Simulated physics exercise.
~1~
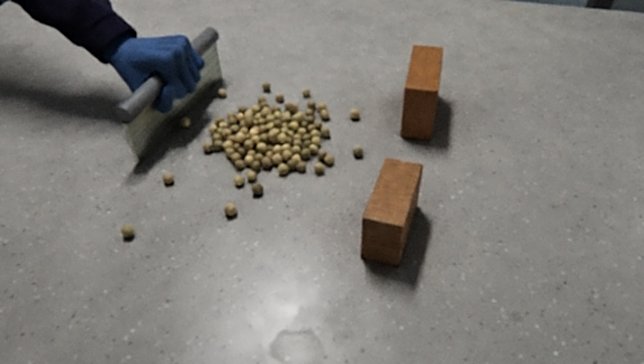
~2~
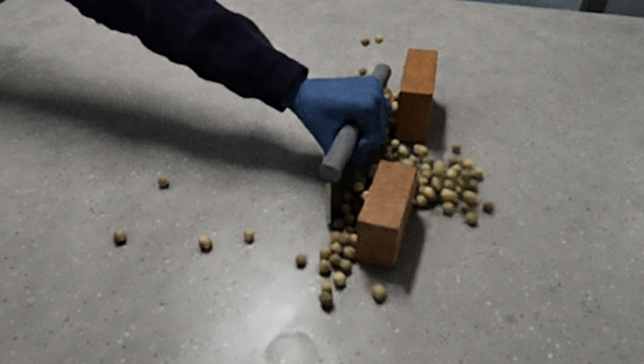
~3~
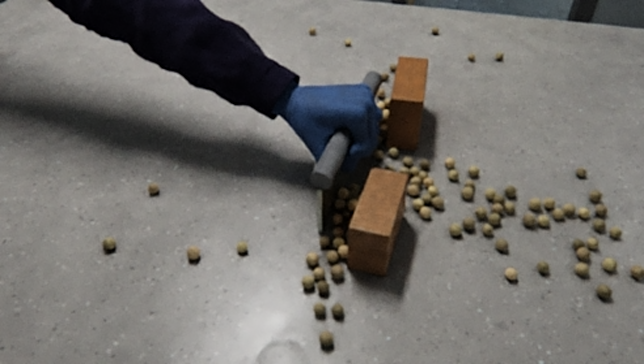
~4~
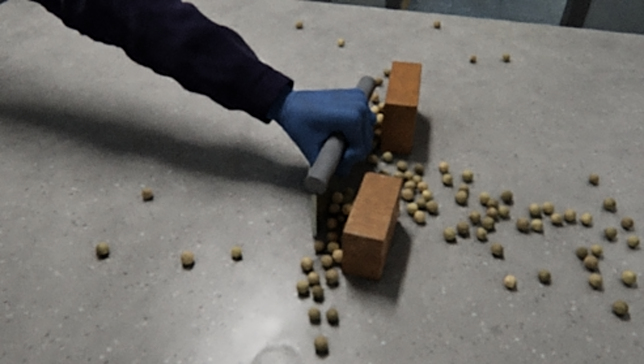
A blue-gloved hand in a dark sleeve grips a scraper with a grey handle at the left of a speckled grey surface, seen from above at an angle. Right of it lies a loose heap of small, round tan nuts, and beyond stand two orange-brown blocks with a gap between them. The hand pushes the blade right, driving the heap against the blocks, and stops just short of them. Many nuts spill through the gap and scatter widely to the right, while others slip around both blocks. The blade stays put, with some nuts held before the blocks and a few stragglers left behind.
